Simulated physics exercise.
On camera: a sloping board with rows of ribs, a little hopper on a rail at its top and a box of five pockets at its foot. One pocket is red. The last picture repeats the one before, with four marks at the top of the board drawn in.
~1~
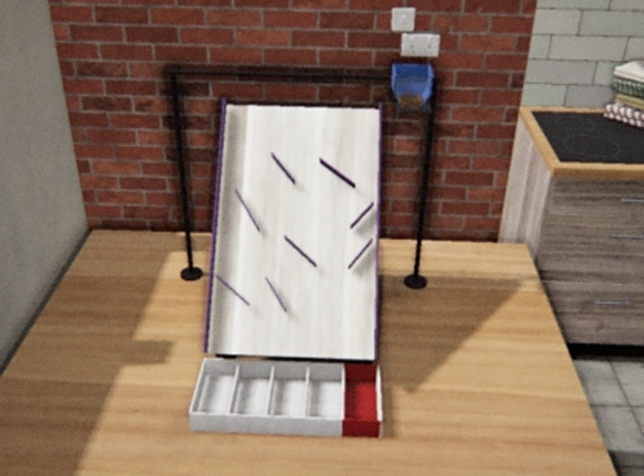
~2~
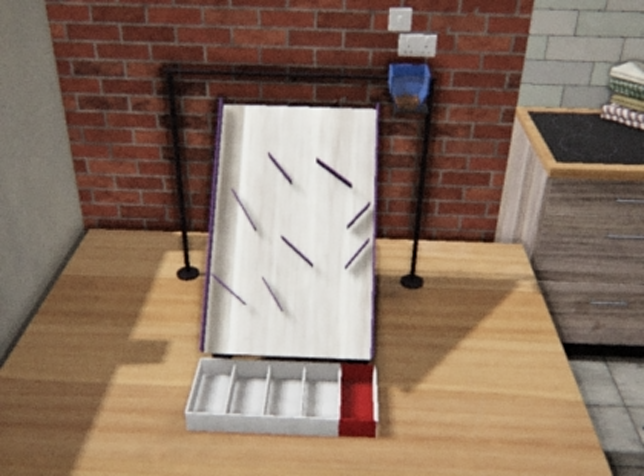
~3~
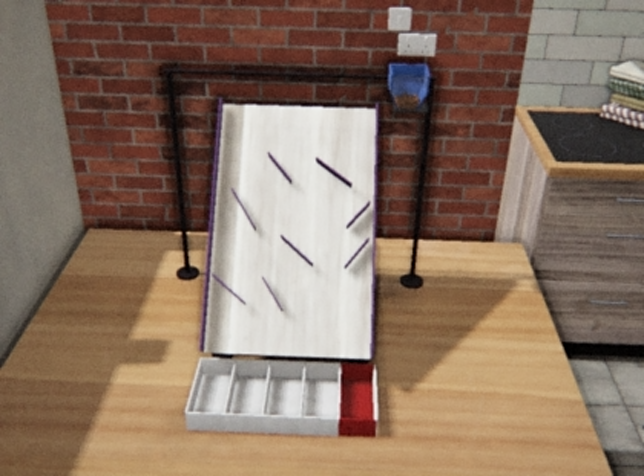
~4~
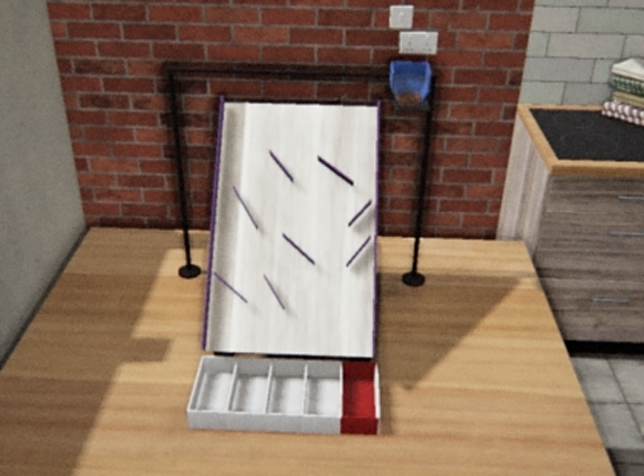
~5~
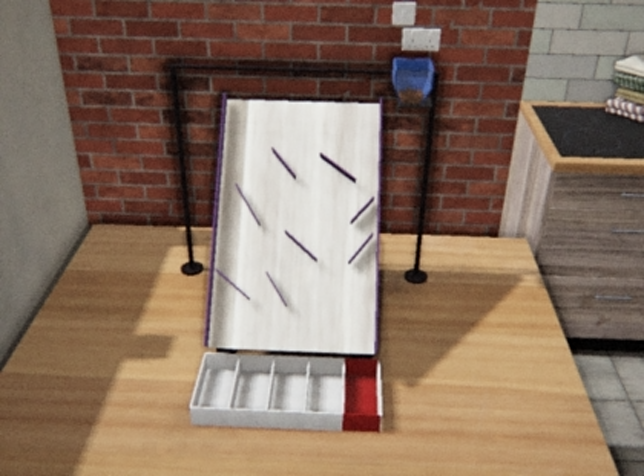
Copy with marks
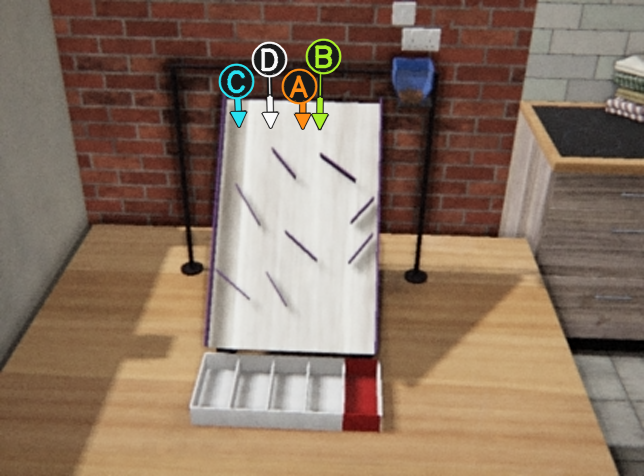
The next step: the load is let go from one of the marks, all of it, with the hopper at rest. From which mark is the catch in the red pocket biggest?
Take A.
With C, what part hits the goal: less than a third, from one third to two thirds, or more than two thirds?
It is less than a third.
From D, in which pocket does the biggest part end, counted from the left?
The fourth.
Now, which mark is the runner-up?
B it is.
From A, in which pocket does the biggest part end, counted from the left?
The fifth from the left.
On the marked copy, mark A meets the board at (302, 123); mark B meets the board at (319, 123); mark C meets the board at (238, 121); mark D meets the board at (270, 122).
With A, about a third in the red pocket, a small part in other pockets, about half outside the box.
With B, a small part in the red pocket, about a quarter in other pockets, a small part held on the board, about half outside the box.
With C, a stray few in the red pocket, most in other pockets, a stray few held on the board, a small part outside the box.
With D, a small part in the red pocket, about two thirds in other pockets, about a quarter outside the box.
